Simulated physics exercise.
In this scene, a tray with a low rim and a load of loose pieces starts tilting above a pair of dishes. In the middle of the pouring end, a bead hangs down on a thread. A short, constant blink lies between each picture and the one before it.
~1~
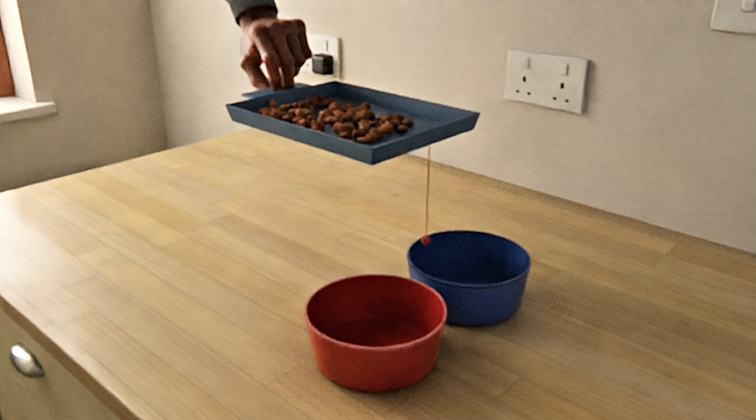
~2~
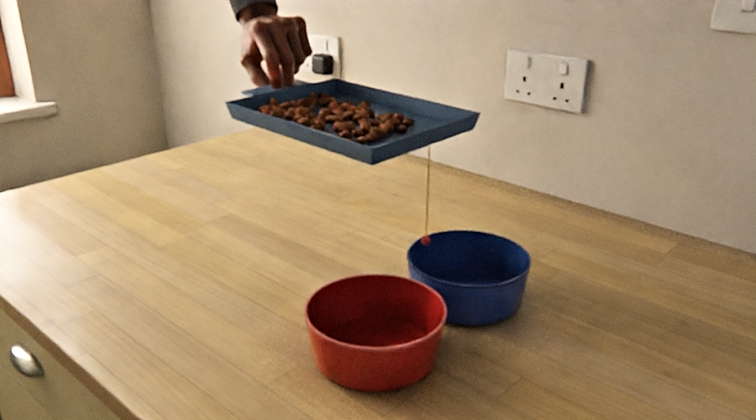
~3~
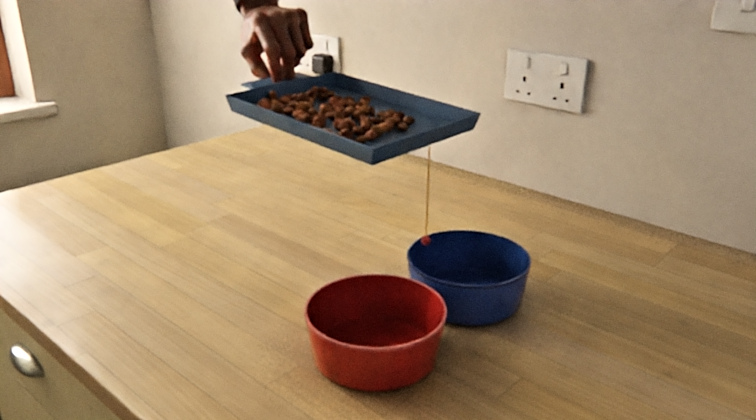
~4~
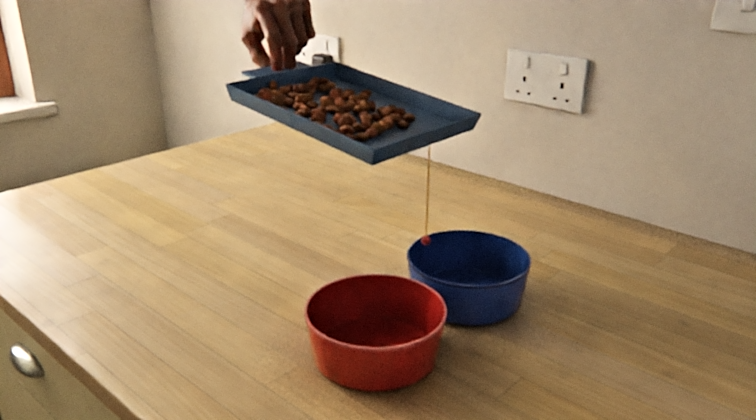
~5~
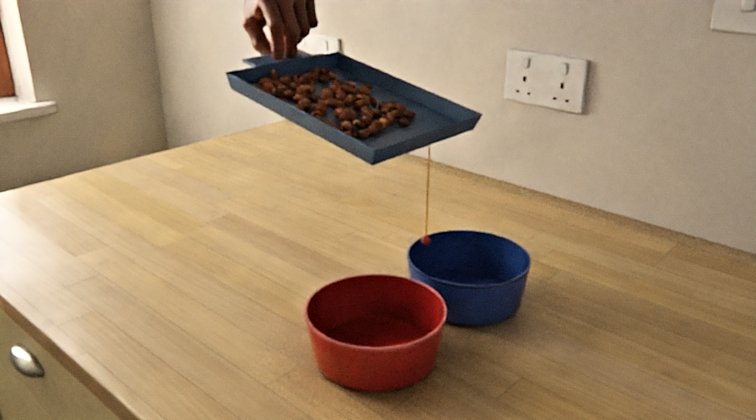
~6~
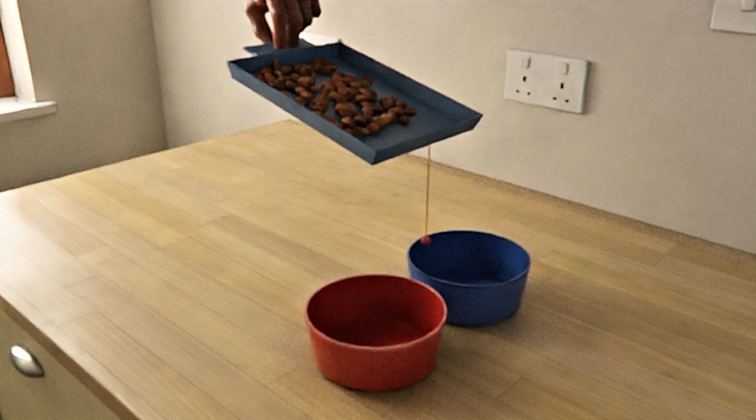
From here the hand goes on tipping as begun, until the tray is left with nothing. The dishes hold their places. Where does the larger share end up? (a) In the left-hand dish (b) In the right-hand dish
b, in the right-hand dish.
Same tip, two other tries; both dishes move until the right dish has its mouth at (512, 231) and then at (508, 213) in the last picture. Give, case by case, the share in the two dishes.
Some 80 and then some 40 per cent.
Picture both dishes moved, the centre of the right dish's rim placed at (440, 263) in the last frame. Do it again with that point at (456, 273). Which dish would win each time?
First try: The rightmost dish. Second try: The rightmost dish.
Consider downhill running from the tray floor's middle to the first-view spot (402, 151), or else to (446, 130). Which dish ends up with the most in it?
First: The dish at left. Second: The dish at right.
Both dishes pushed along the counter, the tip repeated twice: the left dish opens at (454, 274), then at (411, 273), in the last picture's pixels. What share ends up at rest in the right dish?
About 10 per cent first, then about 20 per cent.
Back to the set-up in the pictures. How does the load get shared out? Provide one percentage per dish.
So the left dish keeps 20 per cent, and the right one keeps 60 per cent.
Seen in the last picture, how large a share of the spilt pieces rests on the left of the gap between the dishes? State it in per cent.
It works out at some 10 percent.
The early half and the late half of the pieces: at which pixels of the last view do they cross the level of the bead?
First half (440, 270); second half (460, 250).
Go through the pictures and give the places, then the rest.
In the first frame, corners of the pouring end near (372, 146) and (474, 113), level; middle of the load near (332, 121), bits of dog kibble; left dish near (430, 354); right dish near (519, 294); bead on its thread near (426, 240).
In the second frame, corners of the pouring end near (372, 146) and (474, 113), level; middle of the load near (332, 119).
In the third frame, corners of the pouring end near (373, 146) and (475, 113), tipped barely, level across its low end; middle of the load near (332, 115).
In the fourth frame, corners of the pouring end near (374, 147) and (476, 113), tipped a little, level across its low end; middle of the load near (333, 109).
In the fifth frame, corners of the pouring end near (375, 147) and (477, 113), tipped a little, level across its low end; middle of the load near (333, 103).
In the sixth frame, corners of the pouring end near (376, 147) and (477, 114), tipped a little, level across its low end; middle of the load near (334, 97); left dish near (430, 354); right dish near (519, 294).
Shortly afterwards, tray tipped steeply; the whole lot on the tray.
Next, tray tipped right over; near two thirds on the tray; a little in the left dish; only a few in the right dish; only a few outside both; near a quarter in the air.
Some moments later, tray tipped past a quarter turn; near a quarter in the left dish; near two thirds in the right dish; near a quarter outside both.
In the end, tray tipped past a quarter turn; near a quarter in the left dish; near two thirds in the right dish; near a quarter outside both.
